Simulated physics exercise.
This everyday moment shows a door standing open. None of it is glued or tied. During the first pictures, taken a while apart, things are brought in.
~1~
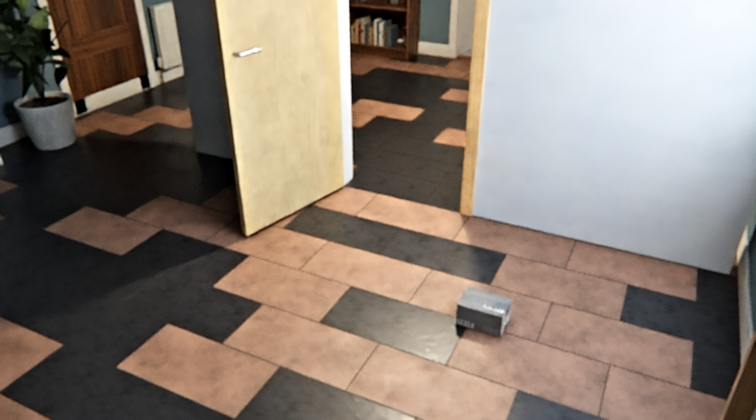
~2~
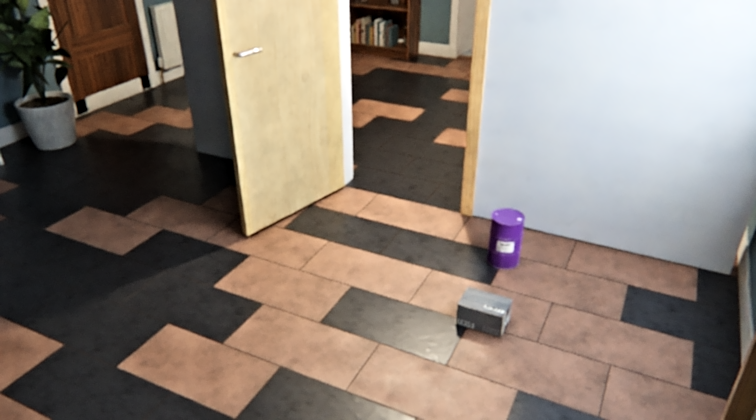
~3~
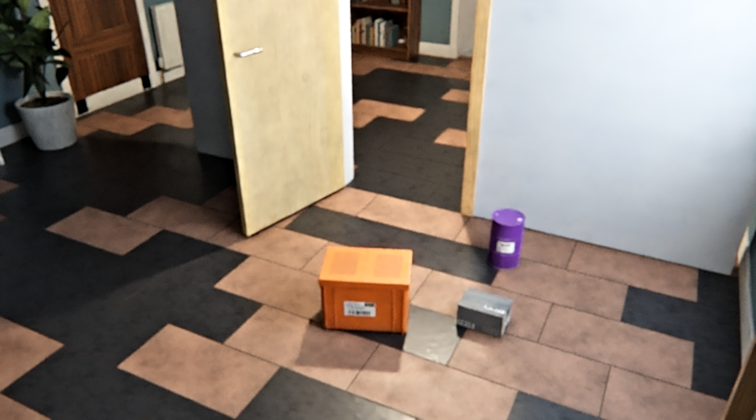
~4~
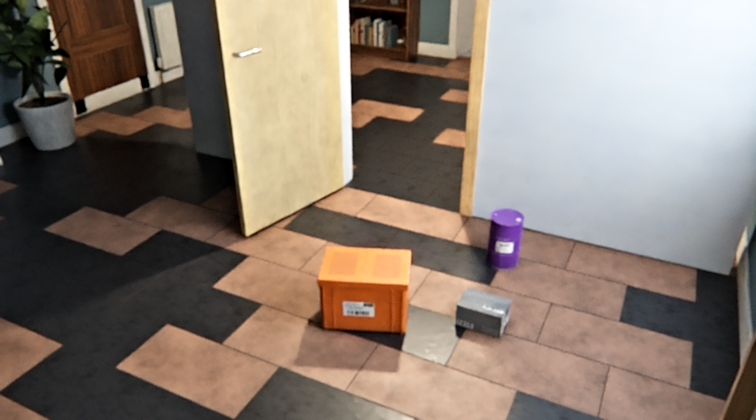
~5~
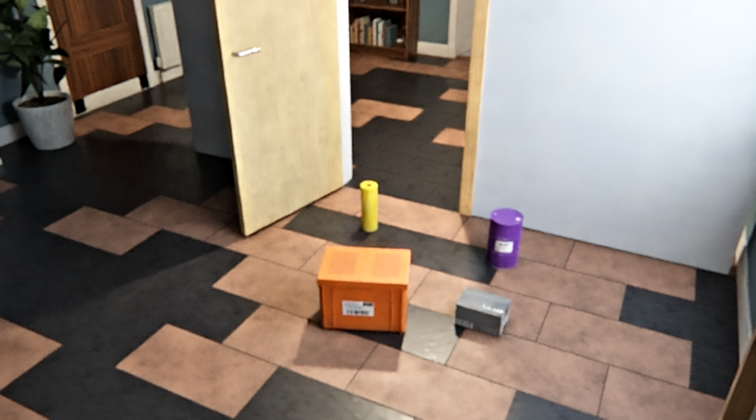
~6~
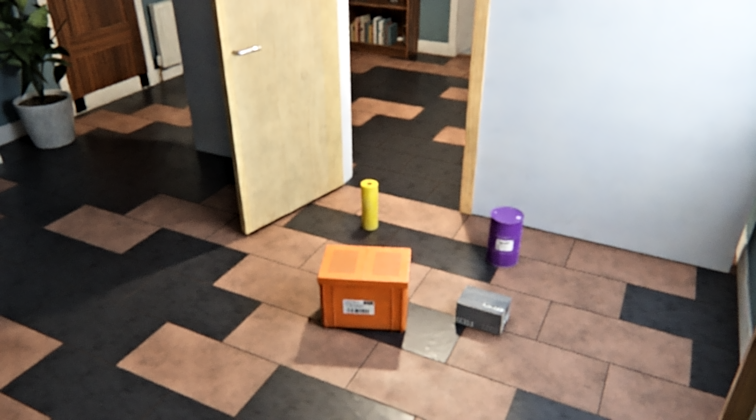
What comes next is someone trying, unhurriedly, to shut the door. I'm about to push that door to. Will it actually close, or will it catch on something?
My guess: Door fully home.
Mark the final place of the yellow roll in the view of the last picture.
The object ends up somewhere near (436, 178).
Then, 1.40 s past the last view, door 39° open; yellow roll displaced about its own width near (388, 202).
Then, 1.90 s past the last view, door 10° open; yellow roll displaced well along near (426, 188).
Finally, door 0° open; down or leaning hard on the floor, yellow roll; the other 3 still in place. Final places as the last picture's camera would see them, yellow roll near (436, 178).
